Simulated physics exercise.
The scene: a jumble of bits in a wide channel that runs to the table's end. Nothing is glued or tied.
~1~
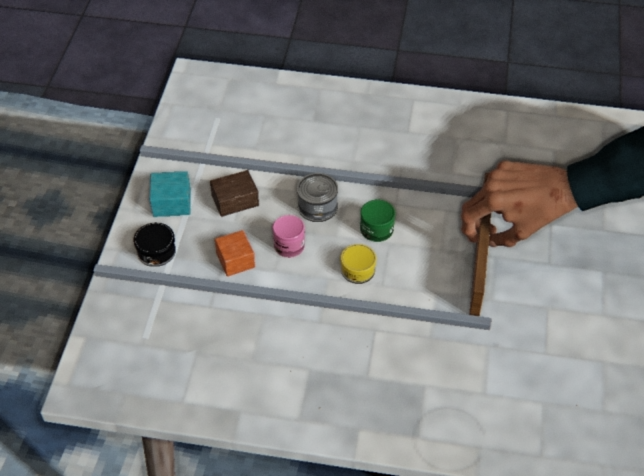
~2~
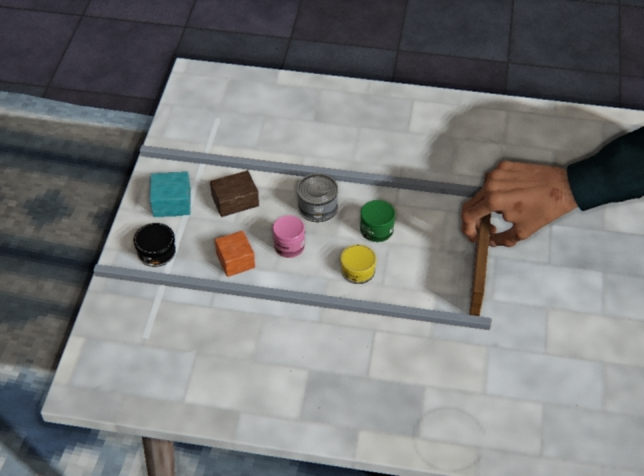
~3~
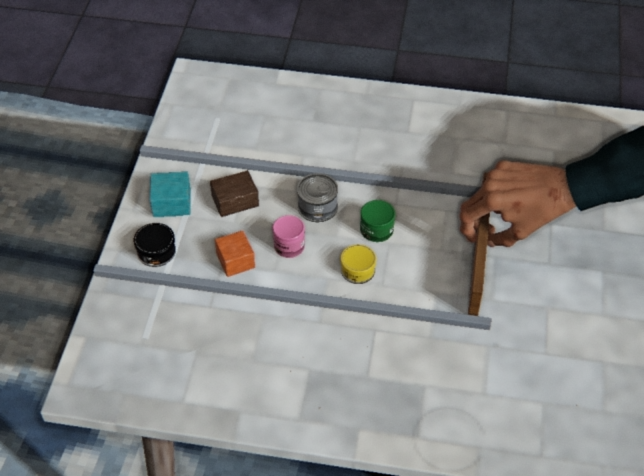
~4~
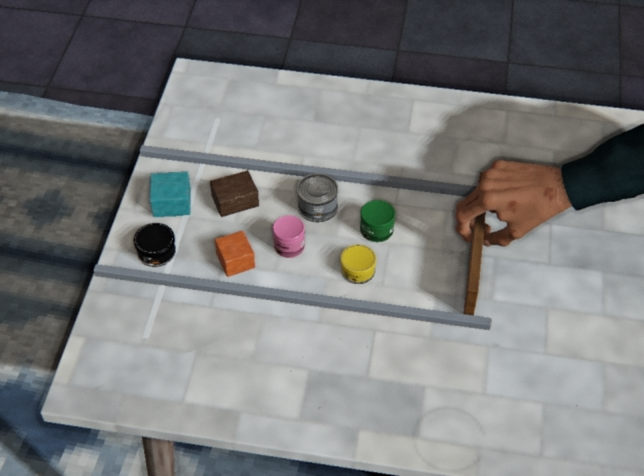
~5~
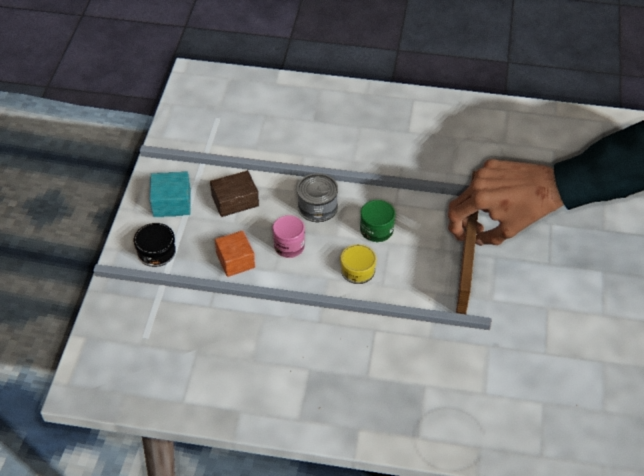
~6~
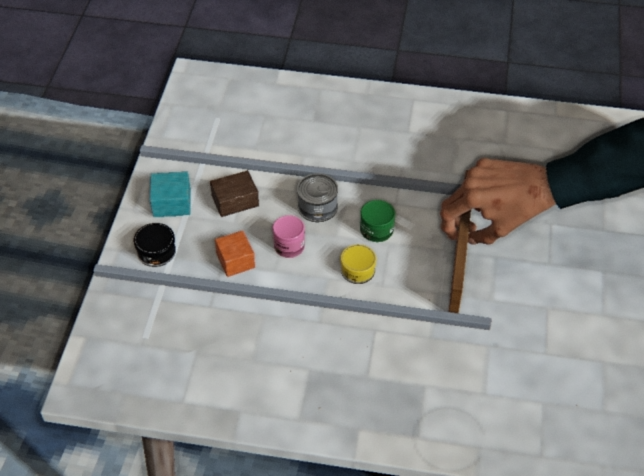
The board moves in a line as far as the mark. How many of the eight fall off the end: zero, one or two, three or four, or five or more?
Here the number that fall off is one or two.
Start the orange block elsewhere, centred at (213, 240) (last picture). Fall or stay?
Then it survives.
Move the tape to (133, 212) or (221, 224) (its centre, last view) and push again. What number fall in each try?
In that order 5 and 0.
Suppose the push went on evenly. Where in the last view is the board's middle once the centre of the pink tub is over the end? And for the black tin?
For the pink tub at (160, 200), for the black tin at (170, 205).
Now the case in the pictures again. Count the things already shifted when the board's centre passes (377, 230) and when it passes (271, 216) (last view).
At the one place 2, at the other 6.
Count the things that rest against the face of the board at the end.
The number is 4.
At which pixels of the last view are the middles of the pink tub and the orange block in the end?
Near (140, 212) and (152, 257).
Early on, none off yet; turquoise block at rest near (171, 194); black tin at rest near (155, 245); brown block at rest near (235, 194).
Finally, the number that fall off is one or two; lost, turquoise block.
